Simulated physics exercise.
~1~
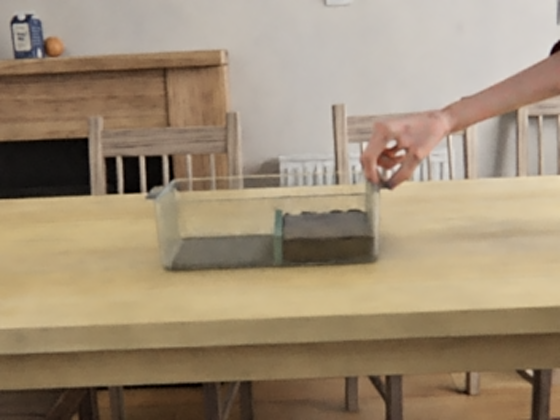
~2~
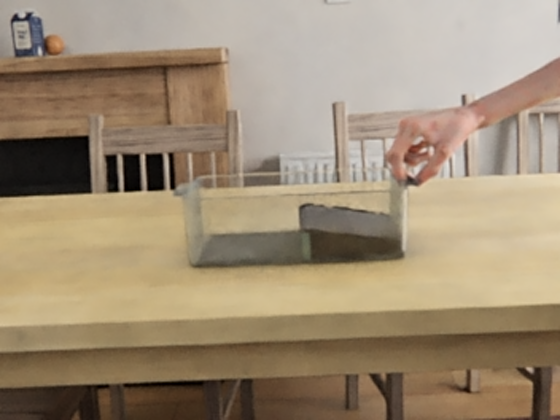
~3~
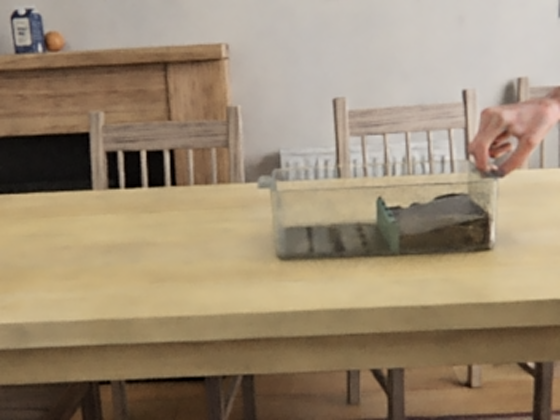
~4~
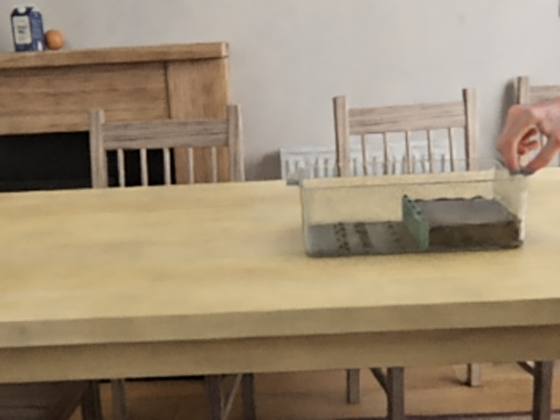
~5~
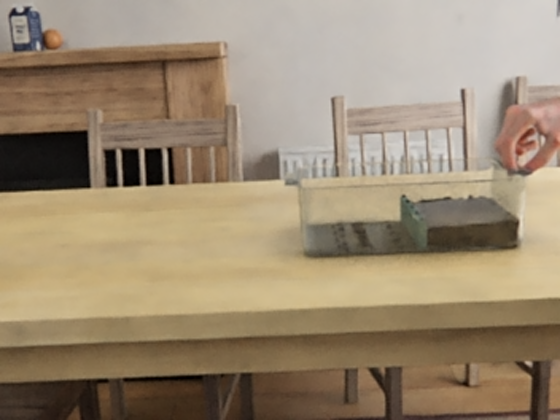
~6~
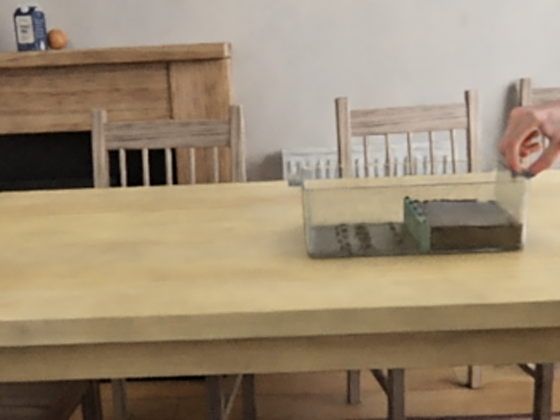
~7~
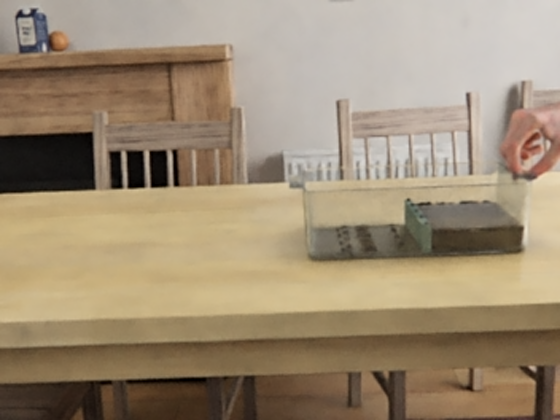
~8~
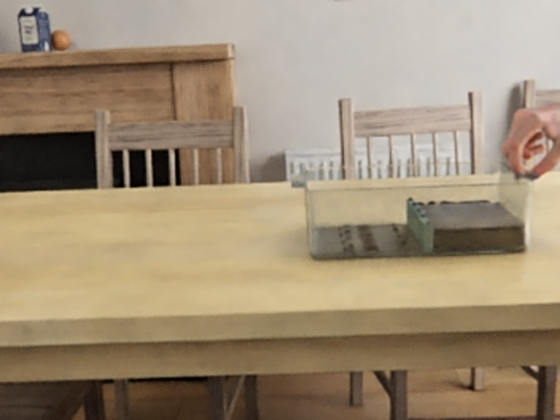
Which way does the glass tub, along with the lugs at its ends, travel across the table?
The tub and its lugs move to the right, drawn along by the hand at the right end.
Dining table with a hand pulling a divided glass tub rightwards, dark liquid sloshing at the divider, then settling mostly right.
